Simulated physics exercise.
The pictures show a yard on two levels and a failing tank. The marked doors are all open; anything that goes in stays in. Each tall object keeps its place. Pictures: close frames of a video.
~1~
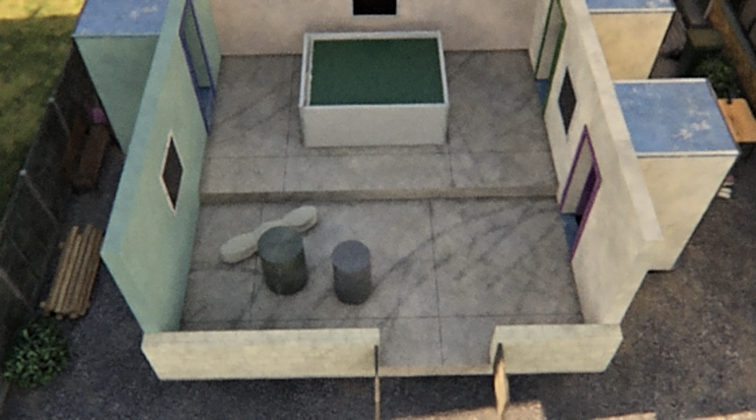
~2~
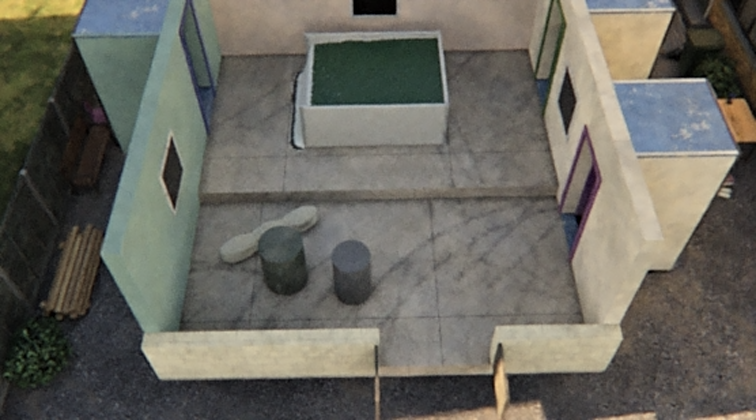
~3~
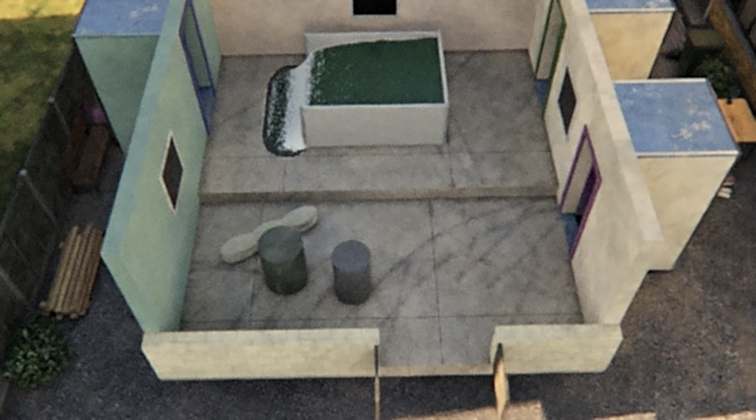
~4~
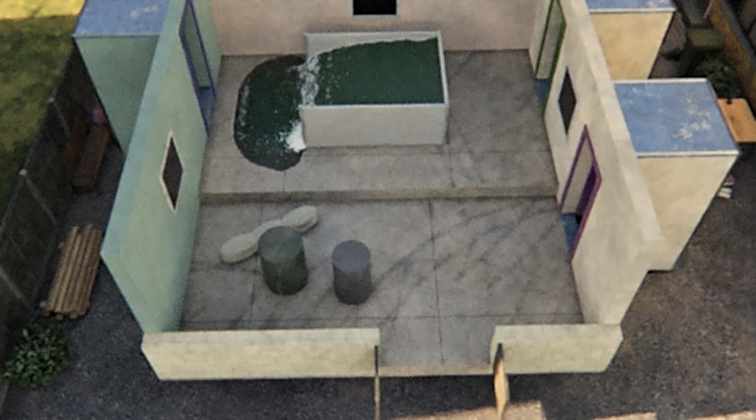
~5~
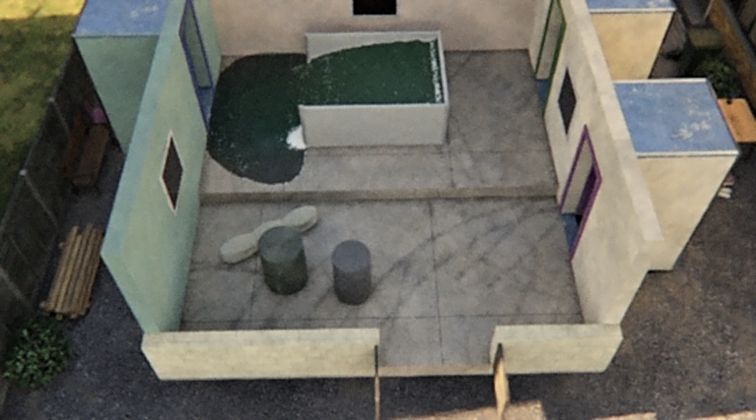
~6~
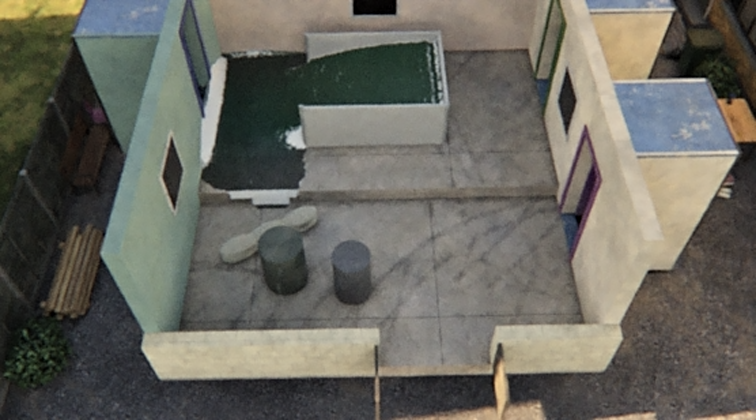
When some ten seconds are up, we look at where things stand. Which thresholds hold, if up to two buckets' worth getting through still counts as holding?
The purple door does not hold; the blue door does not hold; the green door does not hold.
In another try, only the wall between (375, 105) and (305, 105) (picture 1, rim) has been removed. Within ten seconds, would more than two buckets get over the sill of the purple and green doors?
The purple door exceeds the mark, and the green door remains below.
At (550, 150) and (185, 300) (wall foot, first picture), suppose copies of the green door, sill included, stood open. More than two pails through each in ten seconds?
Going through them as given, the first one remains within the limit and the second one tops the limit.
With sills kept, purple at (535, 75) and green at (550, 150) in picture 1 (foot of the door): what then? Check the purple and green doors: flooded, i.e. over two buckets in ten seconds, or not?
The purple door exceeds it and the green door falls short.
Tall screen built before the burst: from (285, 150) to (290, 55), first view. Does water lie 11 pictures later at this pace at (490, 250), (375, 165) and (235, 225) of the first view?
As listed: No water, free of water, awash.
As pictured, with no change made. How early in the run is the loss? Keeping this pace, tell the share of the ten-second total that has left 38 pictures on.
About 50 per cent.
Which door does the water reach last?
Answer is the door marked purple.
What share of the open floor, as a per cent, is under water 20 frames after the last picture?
I make it 50 per cent.
A moment on, water covers 20 % of the floor; the purple door not reached, the blue door far over two buckets in, the green door not reached.
Next, water covers 30 % of the floor; the purple door not reached, the blue door far over two buckets in, the green door not reached.
Then, water covers 50 % of the floor; the purple door not reached, the blue door far over two buckets in, the green door not reached.
Later, water covers 90 % of the floor; the purple door under two buckets in, the blue door far over two buckets in, the green door over two buckets in.
In the end, water covers 90 % of the floor; the purple door far over two buckets in, the blue door far over two buckets in, the green door over two buckets in.
